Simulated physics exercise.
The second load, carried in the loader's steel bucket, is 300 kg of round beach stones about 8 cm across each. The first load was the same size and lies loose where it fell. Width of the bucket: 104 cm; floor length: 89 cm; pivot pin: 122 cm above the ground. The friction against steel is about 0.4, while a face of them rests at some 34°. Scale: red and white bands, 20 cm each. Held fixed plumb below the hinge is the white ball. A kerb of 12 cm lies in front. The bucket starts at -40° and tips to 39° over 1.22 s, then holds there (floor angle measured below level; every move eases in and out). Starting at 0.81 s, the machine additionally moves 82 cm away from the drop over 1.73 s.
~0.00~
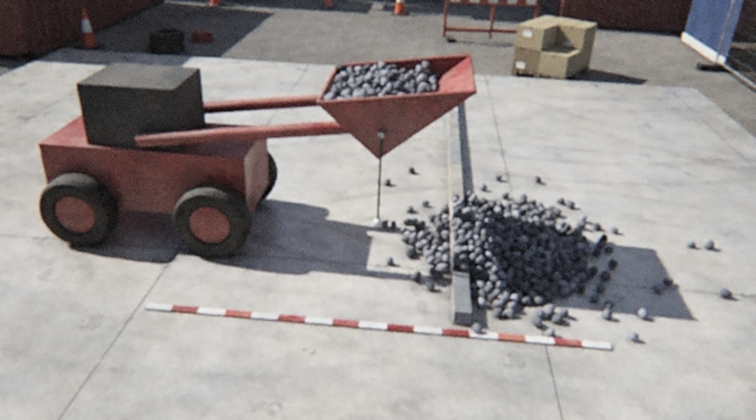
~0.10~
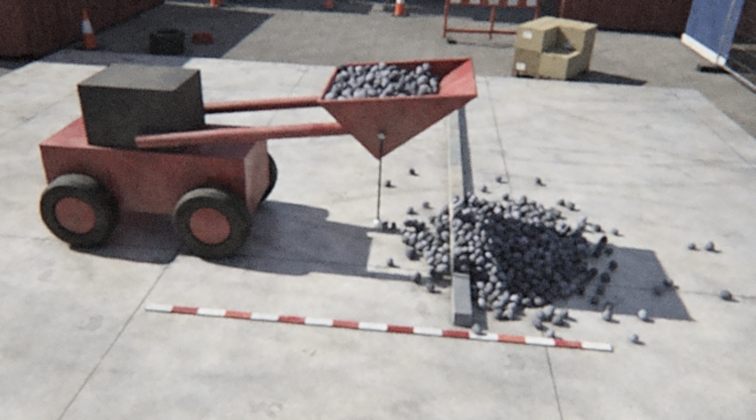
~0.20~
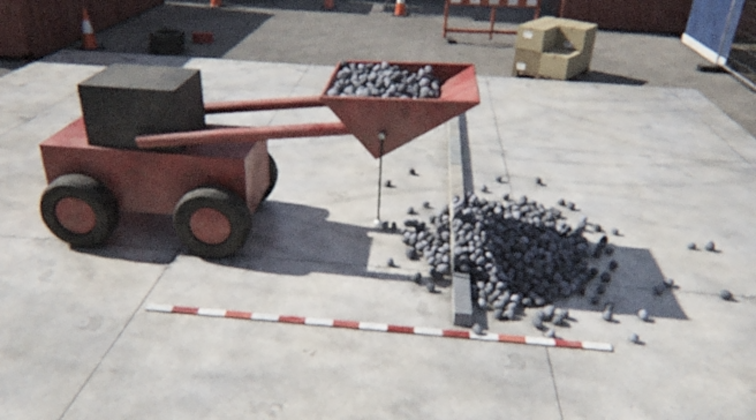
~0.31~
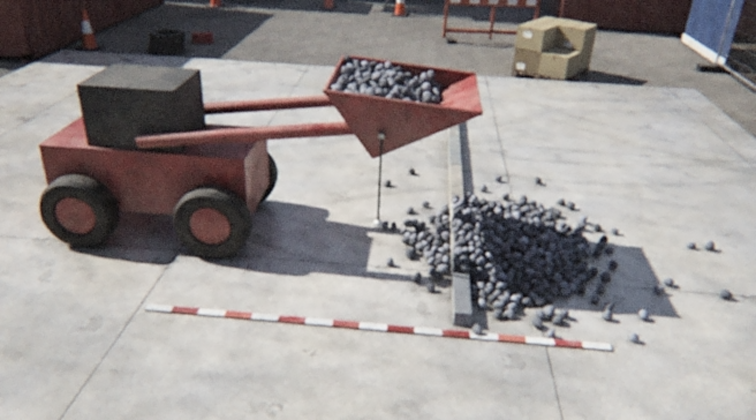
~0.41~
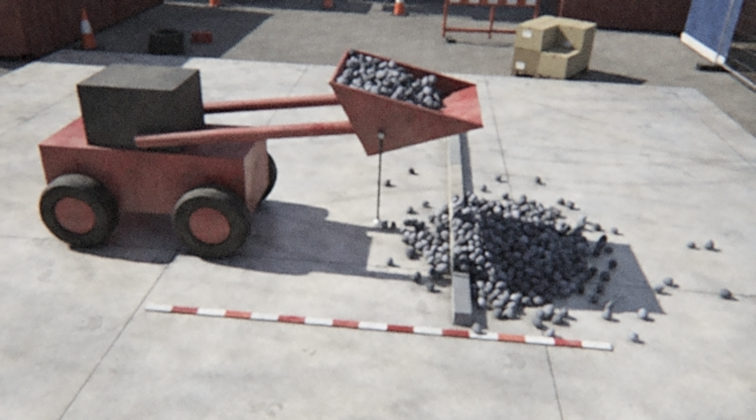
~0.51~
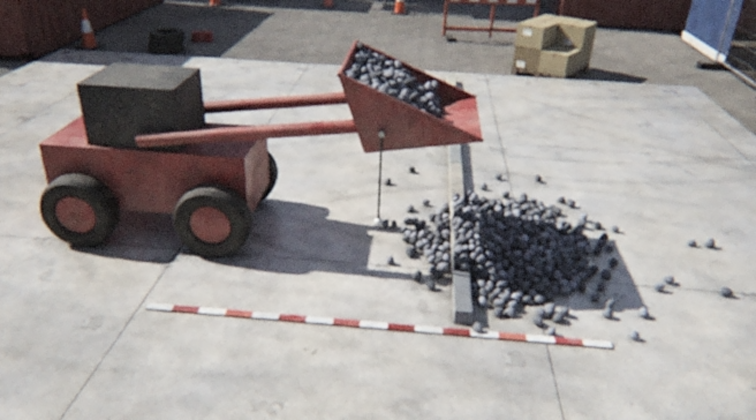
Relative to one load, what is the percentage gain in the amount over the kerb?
A gain of about 38 per cent.
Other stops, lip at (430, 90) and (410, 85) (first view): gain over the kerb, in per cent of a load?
I'd guess close to 5 per cent first and close to 0 per cent second.
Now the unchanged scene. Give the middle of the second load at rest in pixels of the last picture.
In the last view, somewhere near (447, 230).
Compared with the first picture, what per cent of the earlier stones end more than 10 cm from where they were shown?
Close to 10 per cent.
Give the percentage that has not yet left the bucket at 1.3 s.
Around 40 in a hundred.
After 0.9 s the floor is at 27°; in per cent of one load, 100 in the bucket, 15 on this side of the kerb, 85 over the kerb; the foremost stones are at (665, 265).
After 1.3 s the floor is at 39°; in per cent of one load, 39 in the bucket, 65 on this side of the kerb, 96 over the kerb; the foremost stones are at (665, 265).
After 3.0 s the floor is at 39°; in per cent of one load, 0 in the bucket, 78 on this side of the kerb, 122 over the kerb; the foremost stones are at (674, 271).
After 5.6 s the floor is at 39°; in per cent of one load, 0 in the bucket, 78 on this side of the kerb, 122 over the kerb; the foremost stones are at (674, 271). Net gain over the kerb, 38.
